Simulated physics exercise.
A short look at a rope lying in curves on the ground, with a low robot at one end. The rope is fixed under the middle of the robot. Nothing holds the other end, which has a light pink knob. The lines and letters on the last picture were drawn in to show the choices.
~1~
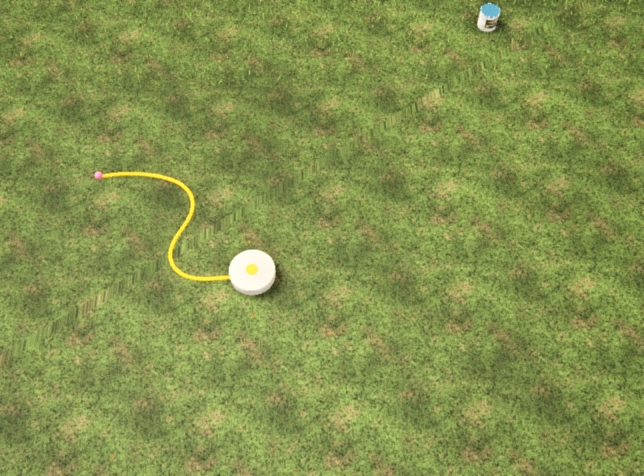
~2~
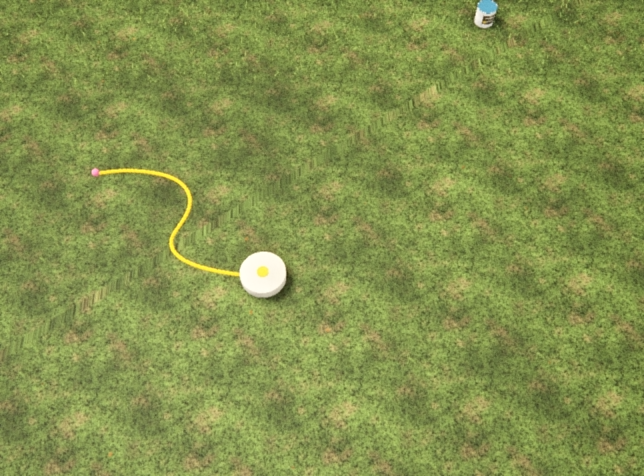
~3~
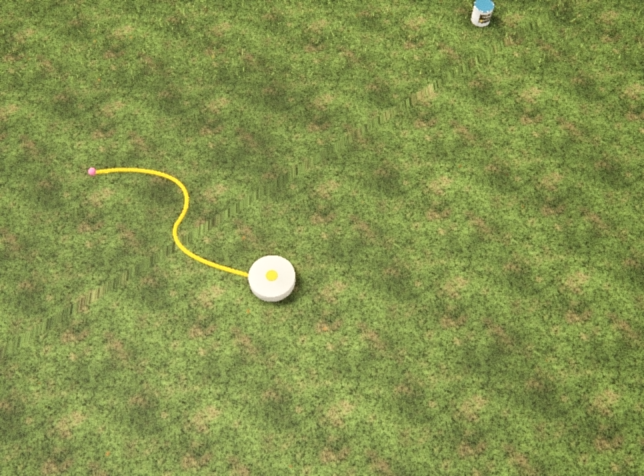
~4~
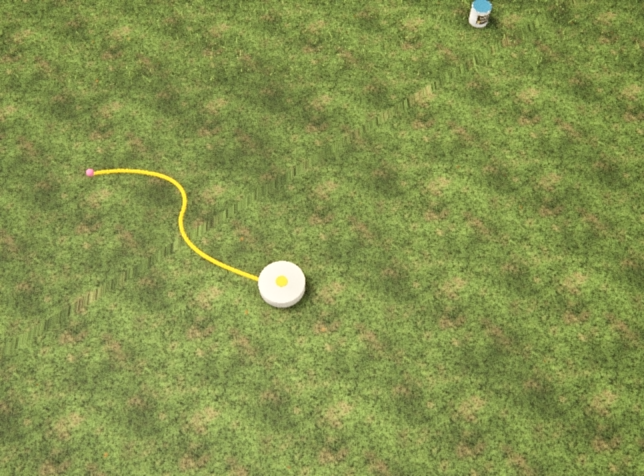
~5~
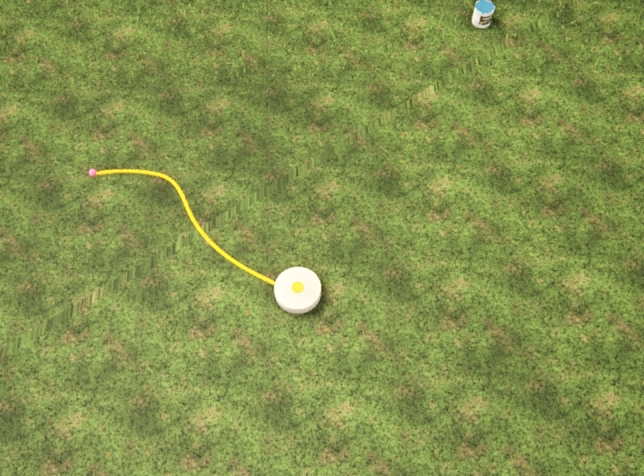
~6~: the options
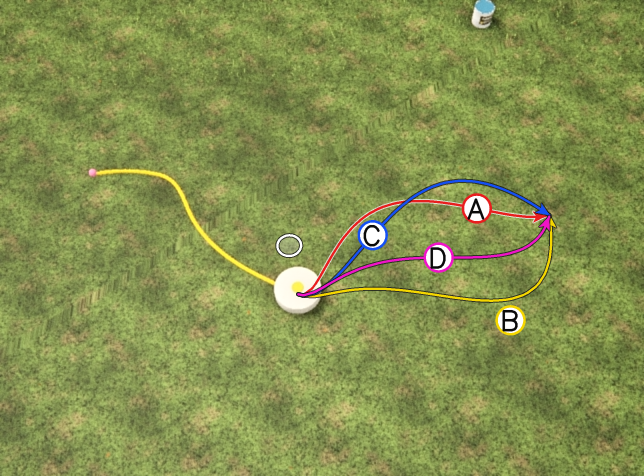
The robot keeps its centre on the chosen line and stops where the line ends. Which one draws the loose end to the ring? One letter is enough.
Choose route B.
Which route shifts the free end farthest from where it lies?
That is B.
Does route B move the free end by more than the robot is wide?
Yes.
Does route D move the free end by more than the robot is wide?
Yes.
On the marked copy, A from (298, 294) via (398, 203) to (546, 216); B from (298, 294) via (467, 299) to (549, 215); C from (298, 294) via (411, 199) to (549, 215); D from (298, 294) via (433, 258) to (549, 217); the ring at (289, 246).
With B. Early on, robot (421, 289), middle of the rope (281, 250), free end (163, 197).
Further on, robot (539, 282), middle of the rope (389, 273), free end (257, 235).
At the end, robot (552, 211), middle of the rope (426, 263), free end (289, 244); the free end is on the ring.
As for the rest, A leaves the free end at (277, 197); C leaves the free end at (278, 198); D leaves the free end at (279, 225).
